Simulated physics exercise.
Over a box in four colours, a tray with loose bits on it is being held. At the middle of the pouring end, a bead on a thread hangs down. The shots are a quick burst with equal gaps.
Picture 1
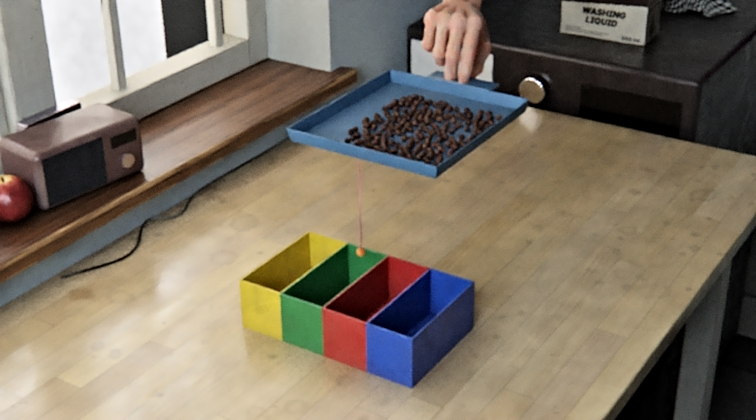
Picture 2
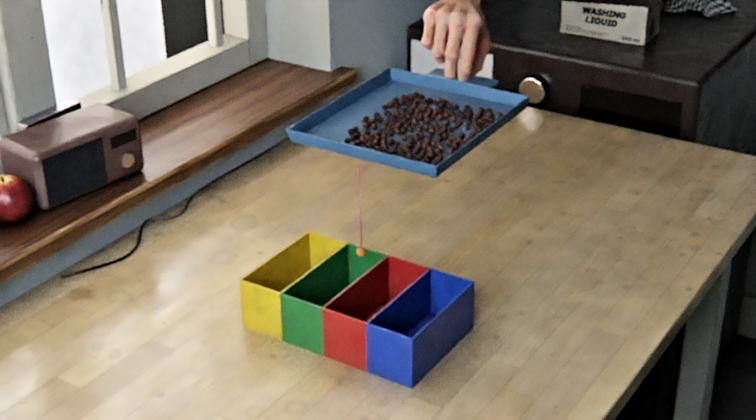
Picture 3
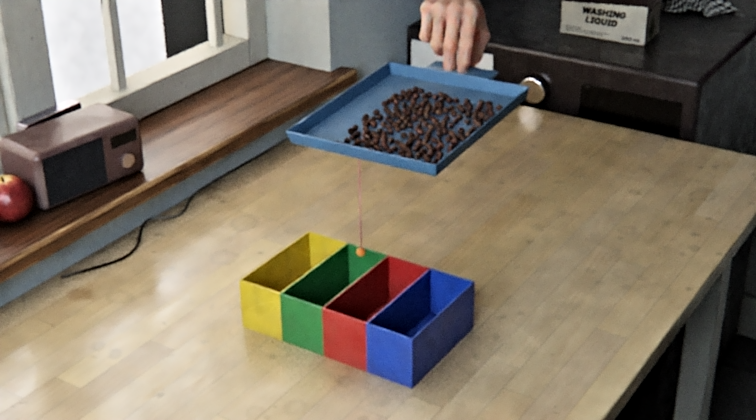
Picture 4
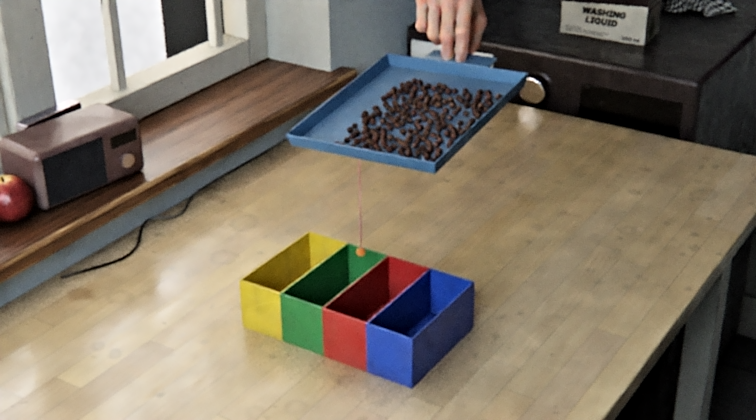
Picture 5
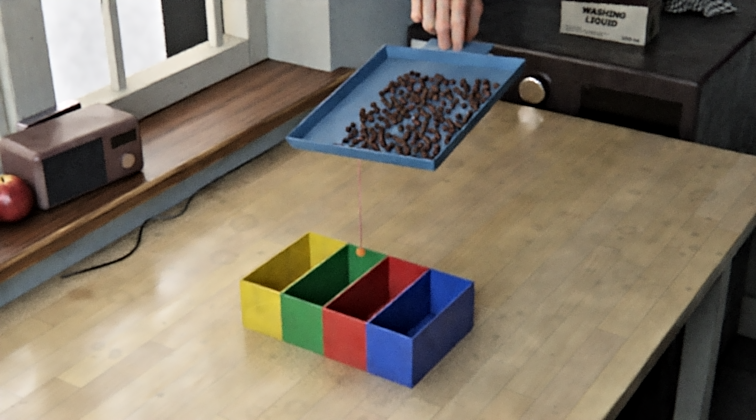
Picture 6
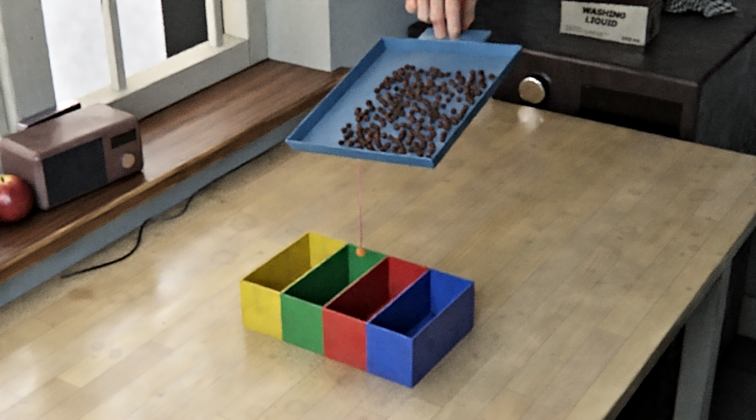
The clip opens on a hand holding a blue tray of small brown berries level above a box with yellow, green, red and blue cells, a bead hanging on a thread. The hand gradually raises the tray's far side, tilting it toward the left corner, and the berries begin shifting down its surface.
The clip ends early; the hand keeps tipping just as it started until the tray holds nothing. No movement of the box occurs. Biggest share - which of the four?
Yellow cell.
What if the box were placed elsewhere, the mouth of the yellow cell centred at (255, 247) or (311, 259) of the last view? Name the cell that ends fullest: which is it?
Try 1 - that green cell; try 2 - the cell in yellow.
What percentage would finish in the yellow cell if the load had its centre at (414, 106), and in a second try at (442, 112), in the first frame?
It would be about 70 per cent for the first and about 70 per cent for the second.
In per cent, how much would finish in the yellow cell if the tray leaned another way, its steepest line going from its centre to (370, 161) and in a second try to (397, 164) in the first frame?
The first try yields 10 percent and the second 0 percent.
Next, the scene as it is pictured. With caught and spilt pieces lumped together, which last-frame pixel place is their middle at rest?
I'd say the middle ends up at about (295, 300).
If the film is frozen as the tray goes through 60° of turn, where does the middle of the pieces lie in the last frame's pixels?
The middle of the pieces lands at roughly (333, 142).
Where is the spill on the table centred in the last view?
Their resting centre is at about (242, 288).
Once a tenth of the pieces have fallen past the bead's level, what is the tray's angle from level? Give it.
Tilt: Around 70 degrees.
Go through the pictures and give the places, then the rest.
The first frame shows corners of the pouring end near (291, 128) and (435, 165), level; middle of the load near (420, 131), allspice berries; bead on its thread near (361, 252); yellow cell near (261, 305); green cell near (302, 320); red cell near (345, 335); blue cell near (390, 351).
The second frame shows corners of the pouring end near (291, 129) and (435, 165), level; middle of the load near (420, 129).
The third frame shows corners of the pouring end near (291, 131) and (435, 163), tipped barely, lowest at the left corner; middle of the load near (419, 126).
The fourth frame shows corners of the pouring end near (290, 133) and (433, 161), tipped a little, lowest at the left corner; middle of the load near (418, 120).
The fifth frame shows corners of the pouring end near (290, 136) and (432, 159), tipped a little, lowest at the left corner; middle of the load near (416, 115).
The sixth frame shows corners of the pouring end near (290, 139) and (431, 157), tipped clearly, lowest at the left corner; middle of the load near (412, 112), the bulk on the move; yellow cell near (261, 305); green cell near (302, 320); red cell near (345, 335); blue cell near (390, 351).
Shortly afterwards, tray tipped steeply; the bulk on the tray; only a few in the yellow cell; only a few in the green cell; a little falling or outside the box.
Next, tray tipped right over; near a quarter on the tray; near a third in the yellow cell; a little in the green cell; near a third falling or outside the box.
Some moments later, tray tipped past a quarter turn; near two thirds in the yellow cell; a little in the green cell; only a few in the red cell; near a quarter falling or outside the box.
In the end, tray tipped past a quarter turn; near two thirds in the yellow cell; a little in the green cell; only a few in the red cell; none at all in the blue cell; near a quarter outside the box.
